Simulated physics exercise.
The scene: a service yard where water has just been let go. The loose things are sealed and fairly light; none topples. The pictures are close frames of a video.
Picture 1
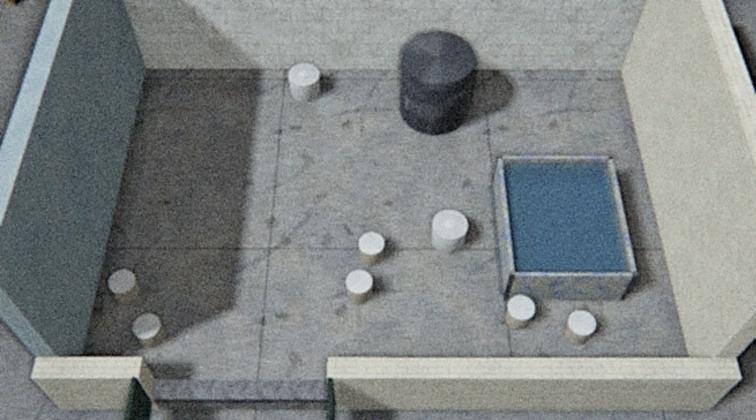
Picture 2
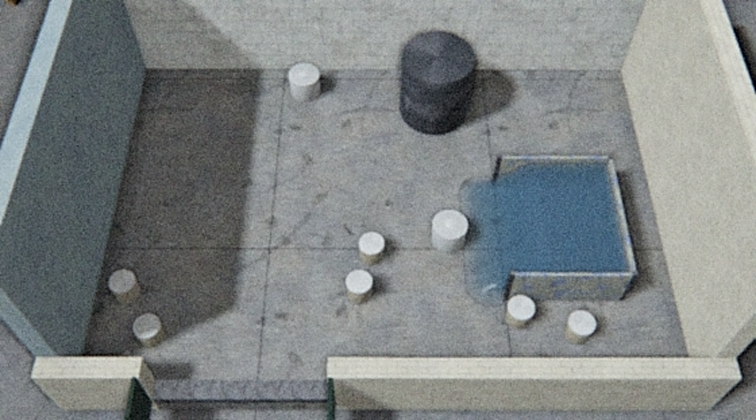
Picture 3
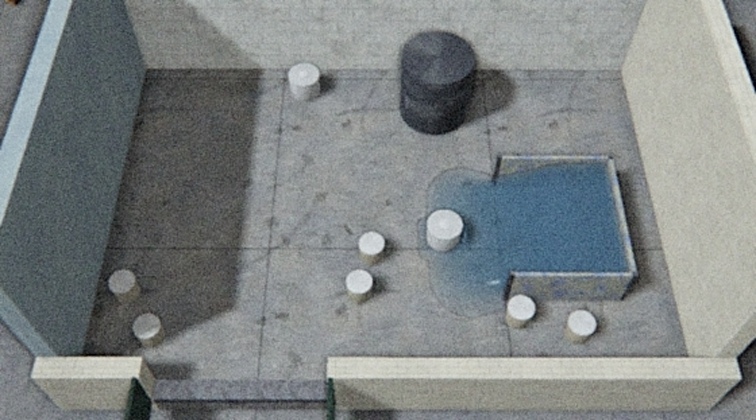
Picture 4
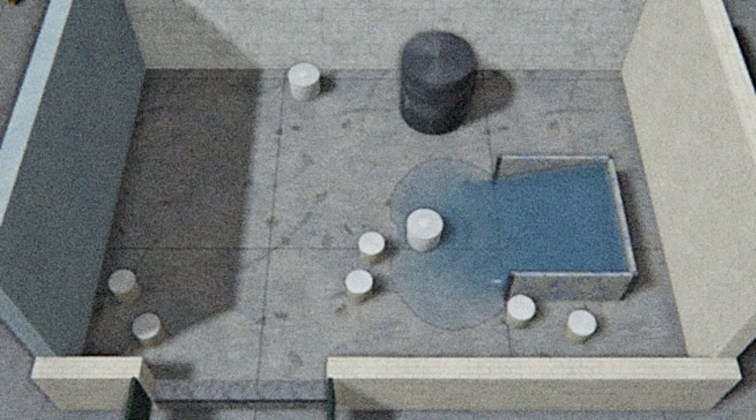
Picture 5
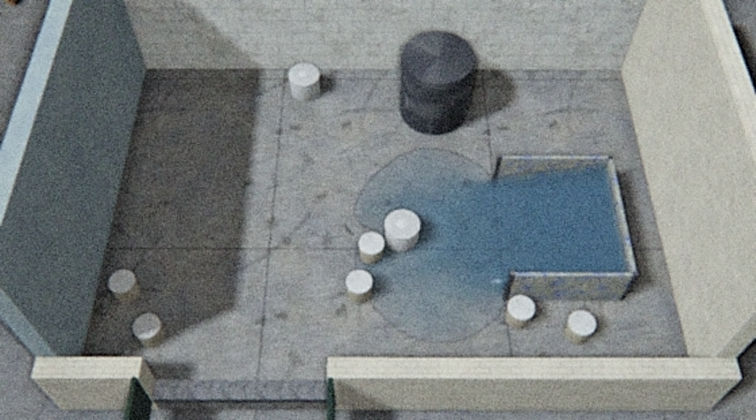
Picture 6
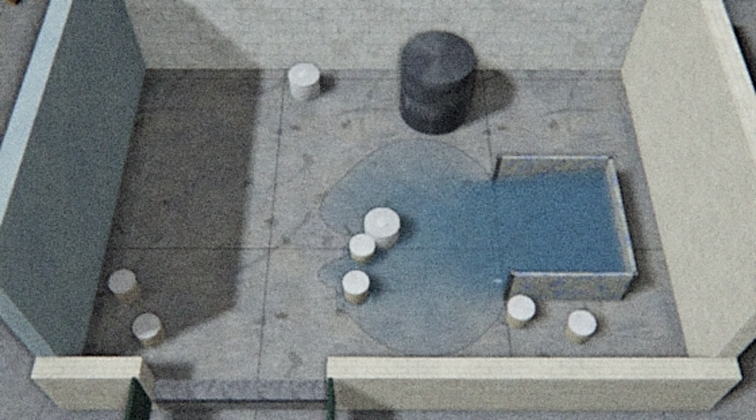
Blue water spreads leftward from the open side of a rectangular tank across a grey walled yard, carrying a larger white cylinder left toward two smaller ones, which then shift slightly, while the other objects stay in place.
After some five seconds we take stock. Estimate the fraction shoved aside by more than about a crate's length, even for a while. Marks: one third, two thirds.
It is between one and two thirds.
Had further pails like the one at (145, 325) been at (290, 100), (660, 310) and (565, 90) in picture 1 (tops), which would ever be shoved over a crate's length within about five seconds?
In turn: Moved that far, short of that, less than that.
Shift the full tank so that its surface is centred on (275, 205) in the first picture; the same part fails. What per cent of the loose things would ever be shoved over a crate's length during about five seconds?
Close to 40 %.
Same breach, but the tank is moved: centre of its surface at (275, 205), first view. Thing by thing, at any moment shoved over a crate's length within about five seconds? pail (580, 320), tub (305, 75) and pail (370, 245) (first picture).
In turn: Never so far, pushed that far, under that.
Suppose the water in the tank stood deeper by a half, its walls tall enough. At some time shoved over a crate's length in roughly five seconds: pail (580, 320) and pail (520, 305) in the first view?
As listed: Never so far, never so far.
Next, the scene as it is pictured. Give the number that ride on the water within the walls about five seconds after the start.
The number is 5.
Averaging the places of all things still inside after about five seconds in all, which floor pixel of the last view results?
Roughly at (285, 258).
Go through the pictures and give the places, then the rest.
The first frame shows a tub at (450, 224), on the bottom; a pail at (372, 243), on the bottom; 0 of 8 have shifted.
The second frame shows a tub at (450, 224), on the bottom; a pail at (372, 243) rests on the ground; 0 of 8 have shifted.
The third frame shows a tub at (445, 224), on the bottom, close to its start; a pail at (372, 243) rests on the ground; 1 of 8 have shifted.
The fourth frame shows a tub at (425, 224), on the bottom, a stride from its start; a pail at (372, 243) rests on the ground; 1 of 8 have shifted.
The fifth frame shows a tub at (402, 224) rests on the ground, a stride from its start; a pail at (372, 243), on the bottom; 1 of 8 have shifted.
The sixth frame shows a tub at (382, 222) rests on the ground, a stride from its start; a pail at (362, 245) rests on the ground, close to its start; 2 of 8 have shifted.
A moment on, 3 of 8 are well off their spots; 0 afloat.
Next, 3 of 8 are well off their spots; 0 afloat.
Later, 4 of 8 are well off their spots; 5 afloat.
In the end, 4 of 8 are well off their spots, and 5 have been at some point; 5 afloat.
